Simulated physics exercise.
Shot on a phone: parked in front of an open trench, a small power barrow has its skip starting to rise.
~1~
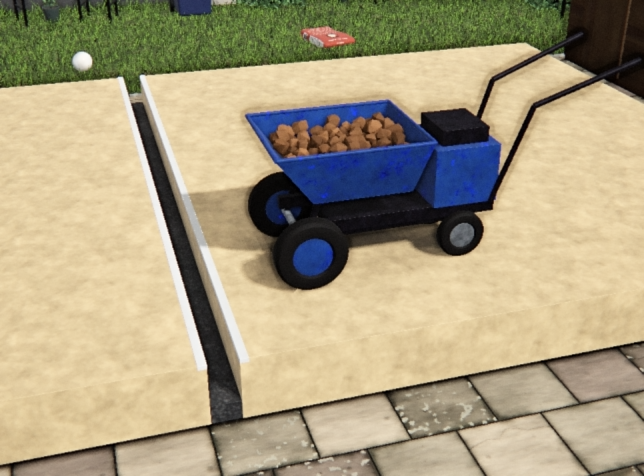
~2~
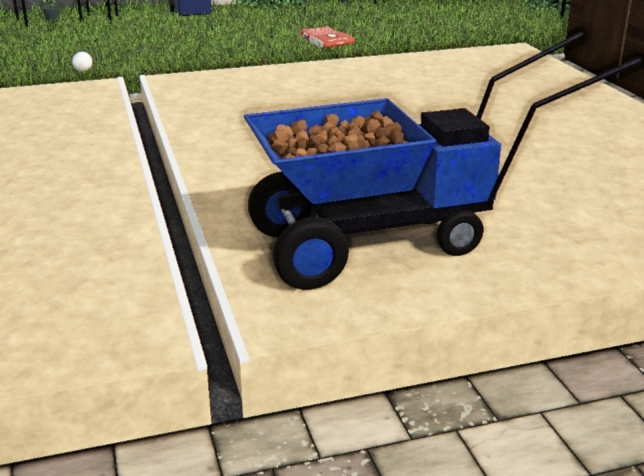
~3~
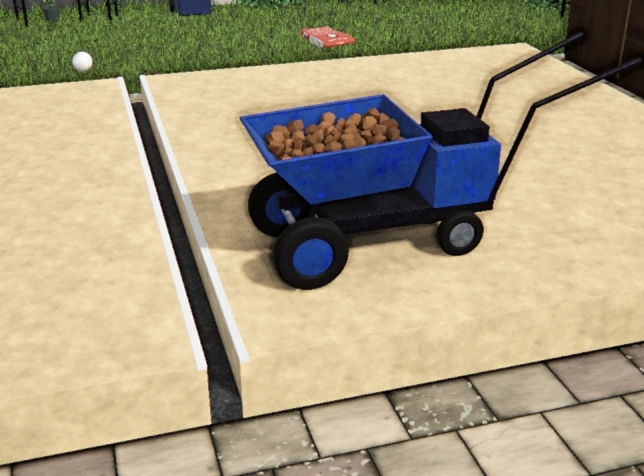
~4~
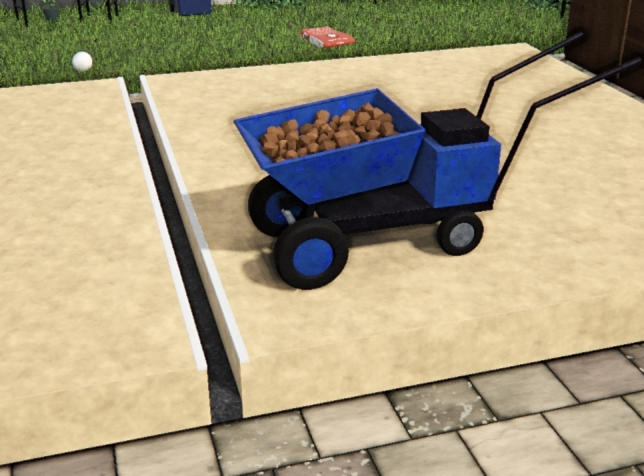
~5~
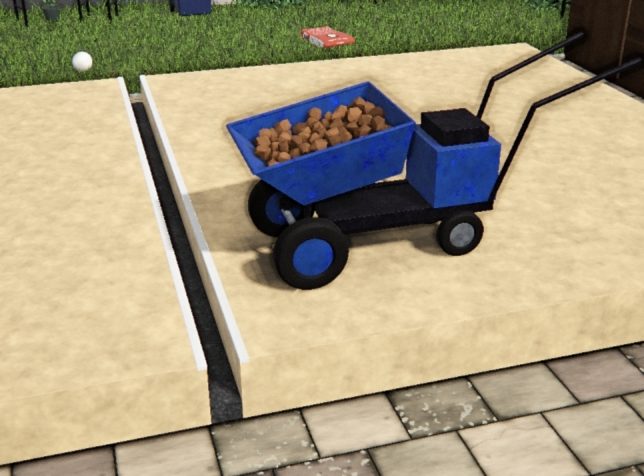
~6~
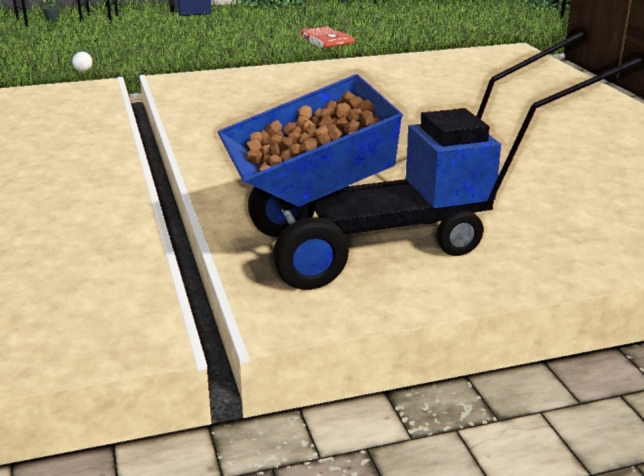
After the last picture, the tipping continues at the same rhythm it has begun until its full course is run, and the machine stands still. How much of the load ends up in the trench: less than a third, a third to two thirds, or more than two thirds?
Less than a third.
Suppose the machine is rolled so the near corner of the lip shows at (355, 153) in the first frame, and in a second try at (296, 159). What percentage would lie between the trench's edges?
Near 30 % and 50 %.
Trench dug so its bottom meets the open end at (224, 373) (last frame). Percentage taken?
About 10 per cent.
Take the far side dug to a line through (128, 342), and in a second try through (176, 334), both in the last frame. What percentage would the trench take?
Lab note: Try one about 100 %, try two about 60 %.
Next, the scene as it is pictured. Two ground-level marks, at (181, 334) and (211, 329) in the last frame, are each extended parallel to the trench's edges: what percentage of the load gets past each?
Around 60 in a hundred for the first, 80 in a hundred for the second.
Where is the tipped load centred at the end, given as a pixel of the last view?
Centre at rest, last view: Approx. (151, 273).
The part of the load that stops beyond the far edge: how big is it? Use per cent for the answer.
I'd put it at some 65 per cent of the load.
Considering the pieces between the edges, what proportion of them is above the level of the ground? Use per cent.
0 per cent, near enough.
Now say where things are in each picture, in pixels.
The first frame shows lip of the skip (276, 162), level; top of the load (341, 139), clay clods; first edge of the trench (232, 325); far edge (192, 331), the trench under half as wide as the skip, and about as deep as wide.
The second frame shows lip of the skip (275, 162), level; top of the load (337, 138).
The third frame shows lip of the skip (270, 164), tipped barely; top of the load (351, 132).
The fourth frame shows lip of the skip (263, 168), tipped a little; top of the load (361, 133).
The fifth frame shows lip of the skip (255, 173), tipped a little; top of the load (353, 129).
The sixth frame shows lip of the skip (245, 180), tipped clearly; top of the load (343, 124); first edge of the trench (232, 325); far edge (192, 331).
Just after the last frame, skip tipped steeply; every one in the skip.
A moment on, skip tipped right over; the larger part in the skip; just a few in or heaped over the trench; about a tenth beyond it; just a few falling.
Further on, skip tipped right over; roughly a quarter in the skip; about a tenth in or heaped over the trench; roughly two thirds beyond it.
When it is over, skip tipped right over; about a tenth in the skip; roughly a quarter in or heaped over the trench; roughly two thirds beyond it.
